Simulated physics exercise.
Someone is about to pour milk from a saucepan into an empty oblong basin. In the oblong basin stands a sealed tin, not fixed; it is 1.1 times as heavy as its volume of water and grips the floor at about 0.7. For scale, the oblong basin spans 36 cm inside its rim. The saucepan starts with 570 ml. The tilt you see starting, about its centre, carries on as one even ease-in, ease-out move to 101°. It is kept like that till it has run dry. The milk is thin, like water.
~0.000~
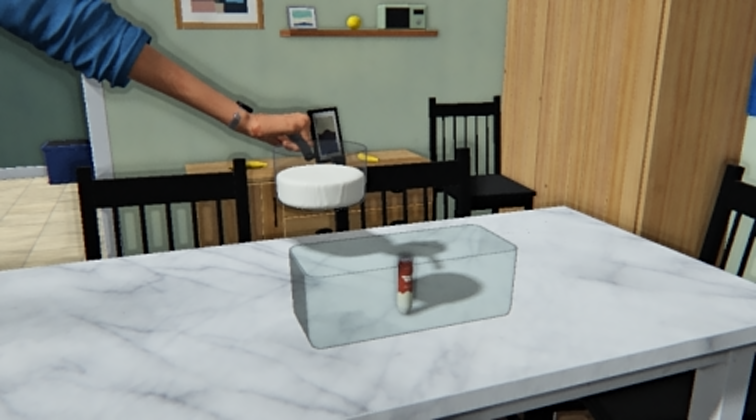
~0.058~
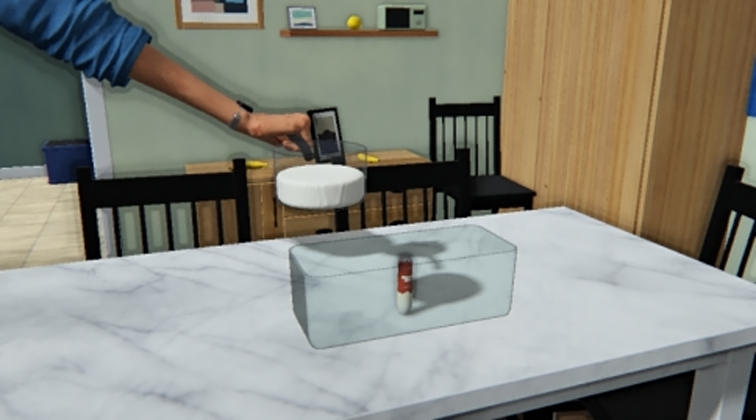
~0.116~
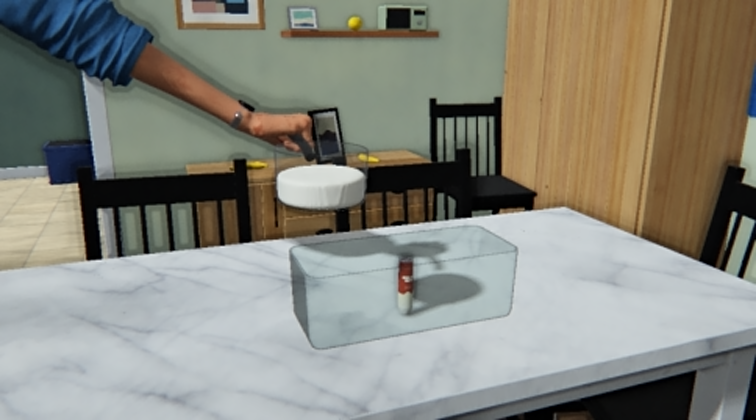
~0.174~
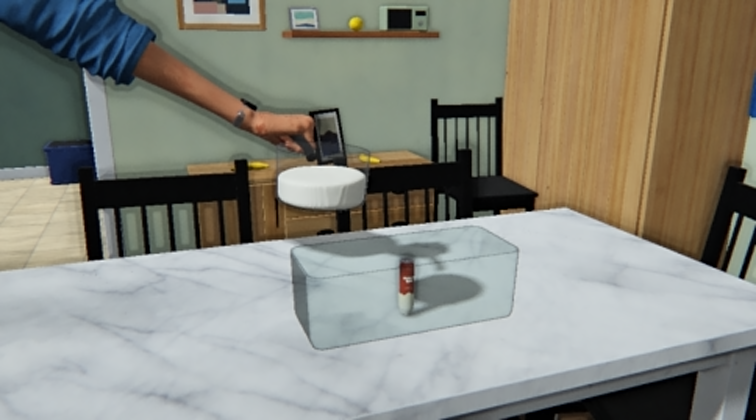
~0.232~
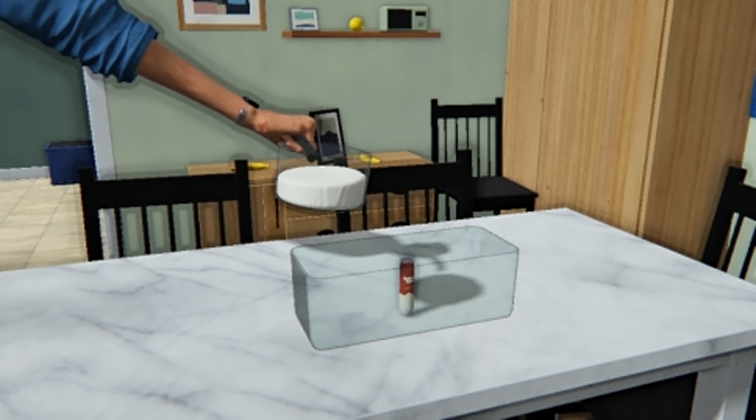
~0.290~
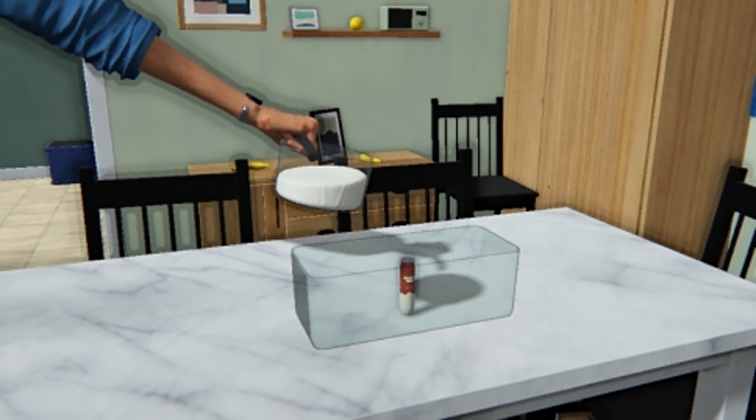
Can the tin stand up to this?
It goes over.
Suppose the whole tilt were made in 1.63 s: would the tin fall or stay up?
The tin goes over.
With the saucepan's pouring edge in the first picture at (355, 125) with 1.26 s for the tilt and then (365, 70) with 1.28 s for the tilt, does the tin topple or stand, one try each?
First it topples; then it goes over.
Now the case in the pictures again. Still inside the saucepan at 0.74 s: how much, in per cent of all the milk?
Near 80 in a hundred.
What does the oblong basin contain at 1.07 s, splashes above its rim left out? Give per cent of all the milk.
Some 60 per cent.
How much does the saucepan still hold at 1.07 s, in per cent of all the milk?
Some 24 per cent.
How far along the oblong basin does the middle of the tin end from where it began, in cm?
About 6.5 cm.
By 0.74 s the tilt is 62° and 80 per cent is still to pour; the tin stands where it began.
By 1.07 s the tilt is 94° and 23 per cent is still to pour; the tin leans 6°.
By 1.41 s the tilt is 101° and 2 per cent is still to pour; the tin lies on its side.
By 1.78 s the tilt is 101° and 0 per cent is still to pour; the tin lies on its side.
At rest the tin lies on its side.
